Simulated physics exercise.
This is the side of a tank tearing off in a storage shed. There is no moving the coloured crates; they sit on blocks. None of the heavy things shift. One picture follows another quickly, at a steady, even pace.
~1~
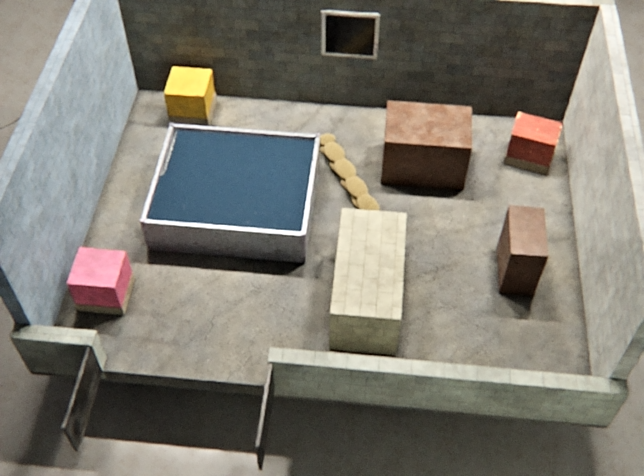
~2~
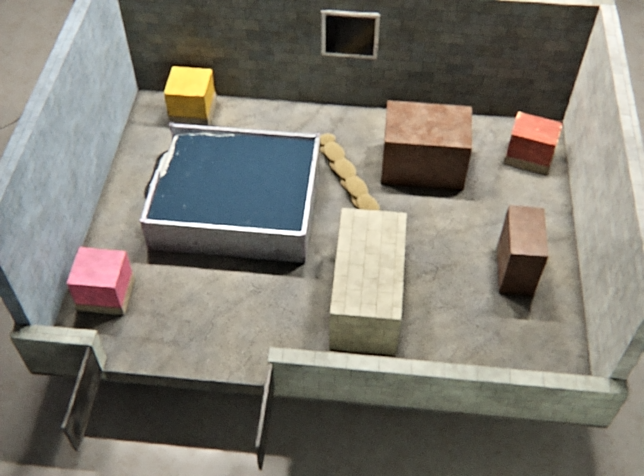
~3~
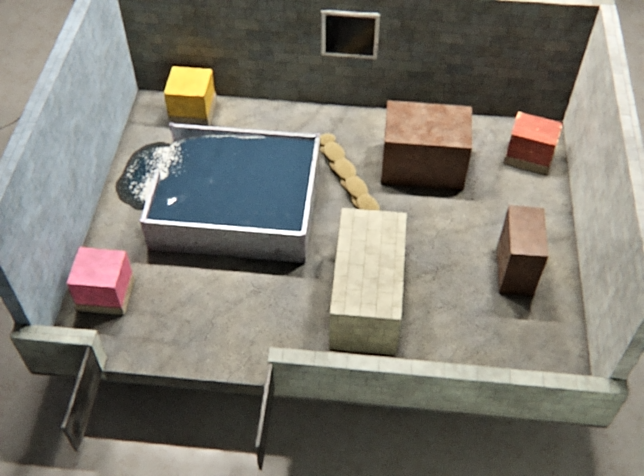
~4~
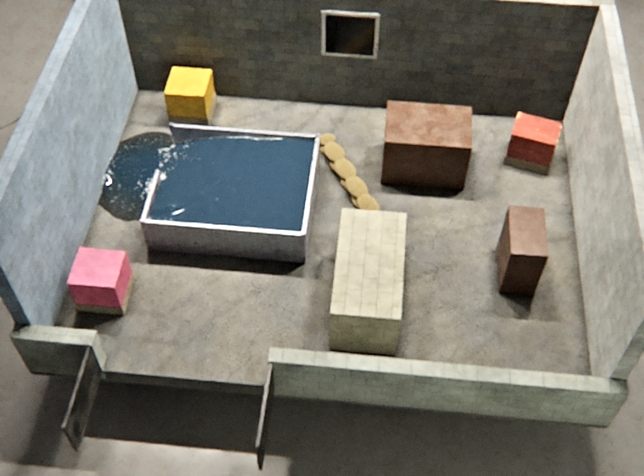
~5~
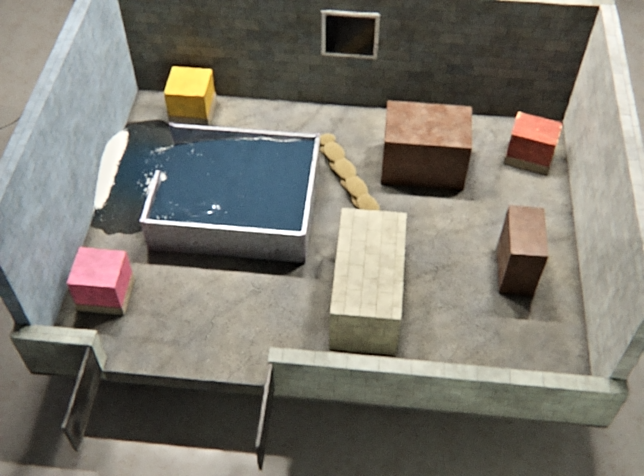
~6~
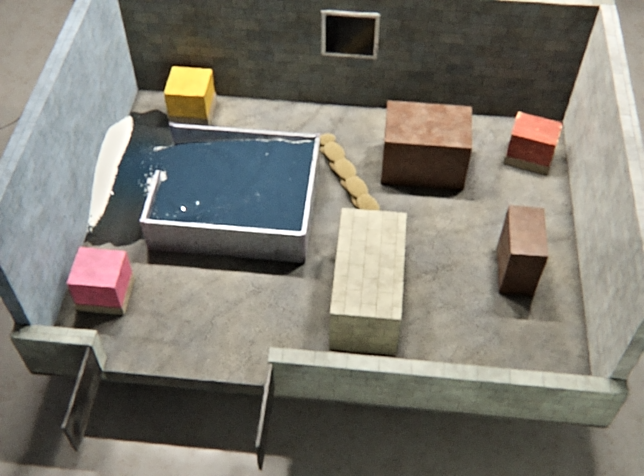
The clip opens on a walled room with a still, blue-filled tank among yellow, pink and red crates and several larger blocks. White froth appears along the tank's left edge, then water pours out onto the floor on that side. The dark puddle spreads to the left wall, edged with pale foam, while the crates stay still.
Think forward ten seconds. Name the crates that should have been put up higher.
One by one: Yellow crate: Not safe. Pink crate: Not safe. Red crate: Safe.
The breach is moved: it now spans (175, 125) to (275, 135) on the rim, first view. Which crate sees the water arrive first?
It's the crate marked yellow.
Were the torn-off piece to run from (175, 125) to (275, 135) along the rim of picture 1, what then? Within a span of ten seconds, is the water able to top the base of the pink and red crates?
I expect pink goes wet while red goes wet.
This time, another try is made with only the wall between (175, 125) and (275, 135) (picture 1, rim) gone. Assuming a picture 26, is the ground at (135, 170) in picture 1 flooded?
Submerged.
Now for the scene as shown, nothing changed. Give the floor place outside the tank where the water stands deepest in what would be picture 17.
Approximate pixel: (138, 92).
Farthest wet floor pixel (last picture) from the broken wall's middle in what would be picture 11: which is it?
My pick would be pixel (57, 320).
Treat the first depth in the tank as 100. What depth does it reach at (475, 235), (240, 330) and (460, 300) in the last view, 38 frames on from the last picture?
In that order: 0, 8 and 0 per cent.
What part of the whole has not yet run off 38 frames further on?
My estimate is some 98 percent.
A moment on, water covers 10 % of the floor; the yellow crate water round its plinth, the pink crate water round its plinth, the red crate not reached.
Next, water covers 20 % of the floor; the yellow crate water round its plinth, the pink crate water round its plinth, the red crate not reached.
Then, water covers 50 % of the floor; the yellow crate water round its plinth, the pink crate water round its plinth, the red crate not reached.
Later, water covers 70 % of the floor; the yellow crate water round its plinth, the pink crate water round its plinth, the red crate water round its plinth.
In the end, water covers 90 % of the floor; the yellow crate was topped, the pink crate was topped, the red crate stayed above the water.
